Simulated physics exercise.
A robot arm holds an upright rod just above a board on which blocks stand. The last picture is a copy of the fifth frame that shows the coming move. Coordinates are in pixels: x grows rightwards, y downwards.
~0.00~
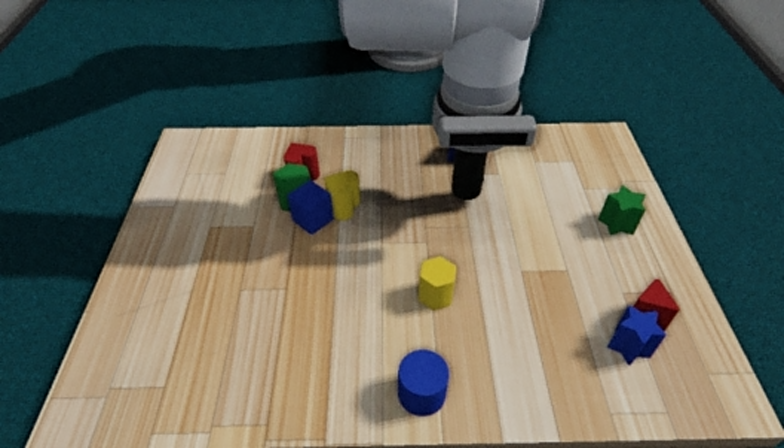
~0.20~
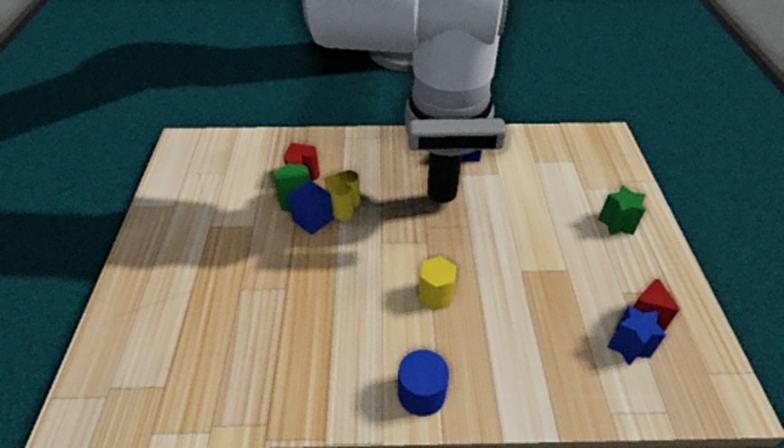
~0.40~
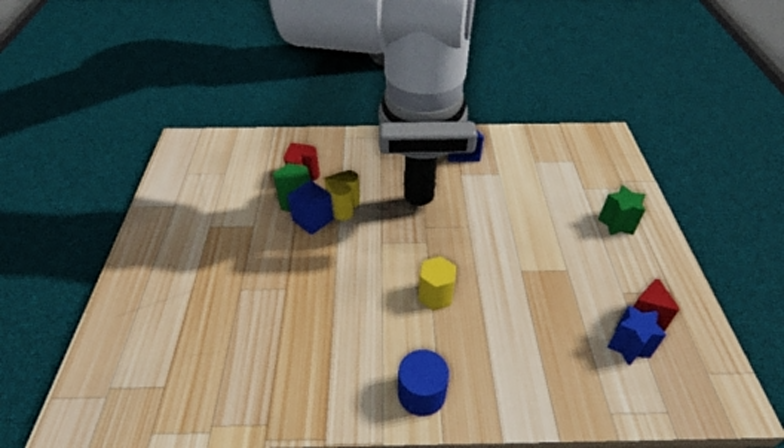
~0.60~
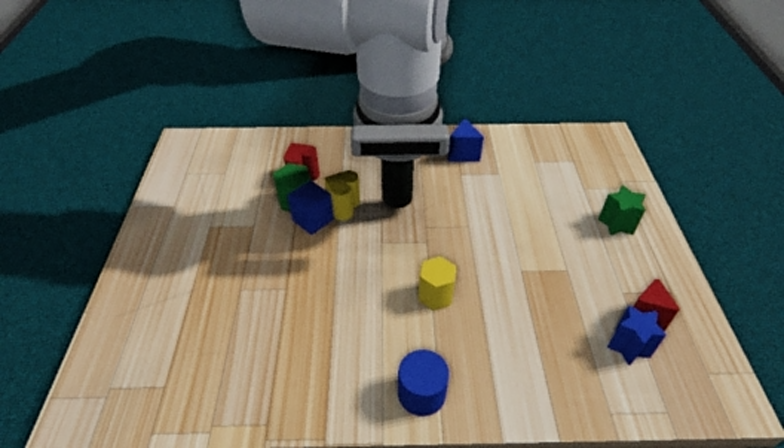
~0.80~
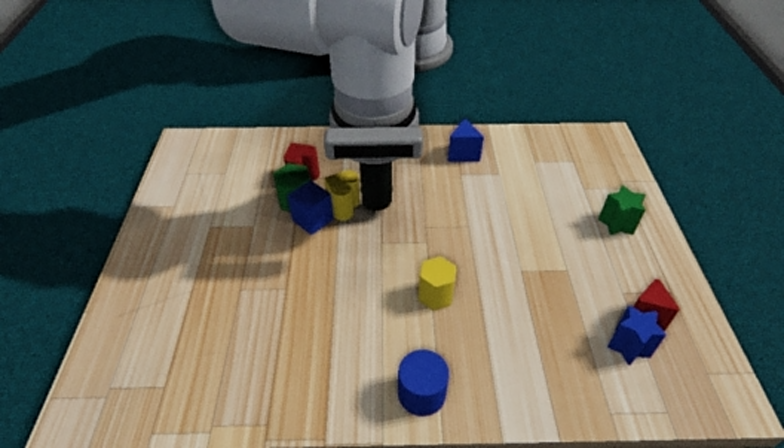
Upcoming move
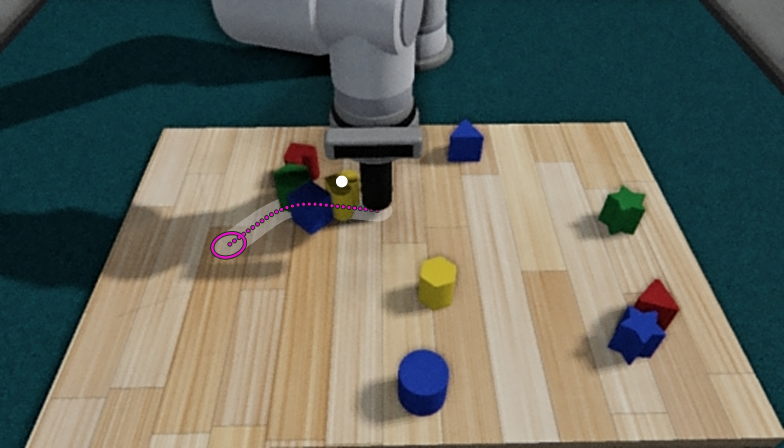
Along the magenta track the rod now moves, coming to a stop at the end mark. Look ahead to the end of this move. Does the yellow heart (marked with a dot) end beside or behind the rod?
Short answer: Yes.
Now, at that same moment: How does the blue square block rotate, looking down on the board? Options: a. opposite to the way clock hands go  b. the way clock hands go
The answer is a.
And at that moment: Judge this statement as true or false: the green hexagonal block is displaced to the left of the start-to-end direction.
False
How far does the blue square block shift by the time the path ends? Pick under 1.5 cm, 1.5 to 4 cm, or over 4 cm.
The largest band: Over 4 cm.
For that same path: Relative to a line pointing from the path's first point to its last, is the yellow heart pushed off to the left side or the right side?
Measured against the direction from start to end, the yellow heart shifts toward the right-hand side.
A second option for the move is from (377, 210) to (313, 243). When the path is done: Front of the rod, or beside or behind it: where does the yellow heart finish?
I think the rod loses the yellow heart somewhere along the way.
The line goes from (377, 210) via (324, 205) and (273, 214), ending at (229, 245); the dot is on the yellow heart.
The first path, step by step. One third of the way, rod (323, 196); green hexagonal block (263, 169); blue square block (284, 202), turned 25° anticlockwise; yellow heart (294, 177), turned 10° anticlockwise.
Two thirds of the way, rod (270, 205); green hexagonal block (241, 161), turned 20° clockwise; blue square block (272, 211), turned 75° anticlockwise; yellow heart (242, 182).
At the end, rod (226, 236); green hexagonal block (241, 161), turned 20° clockwise; red heart unmoved; blue square block (268, 217), turned 95° anticlockwise; yellow heart (234, 185), turned 25° clockwise.
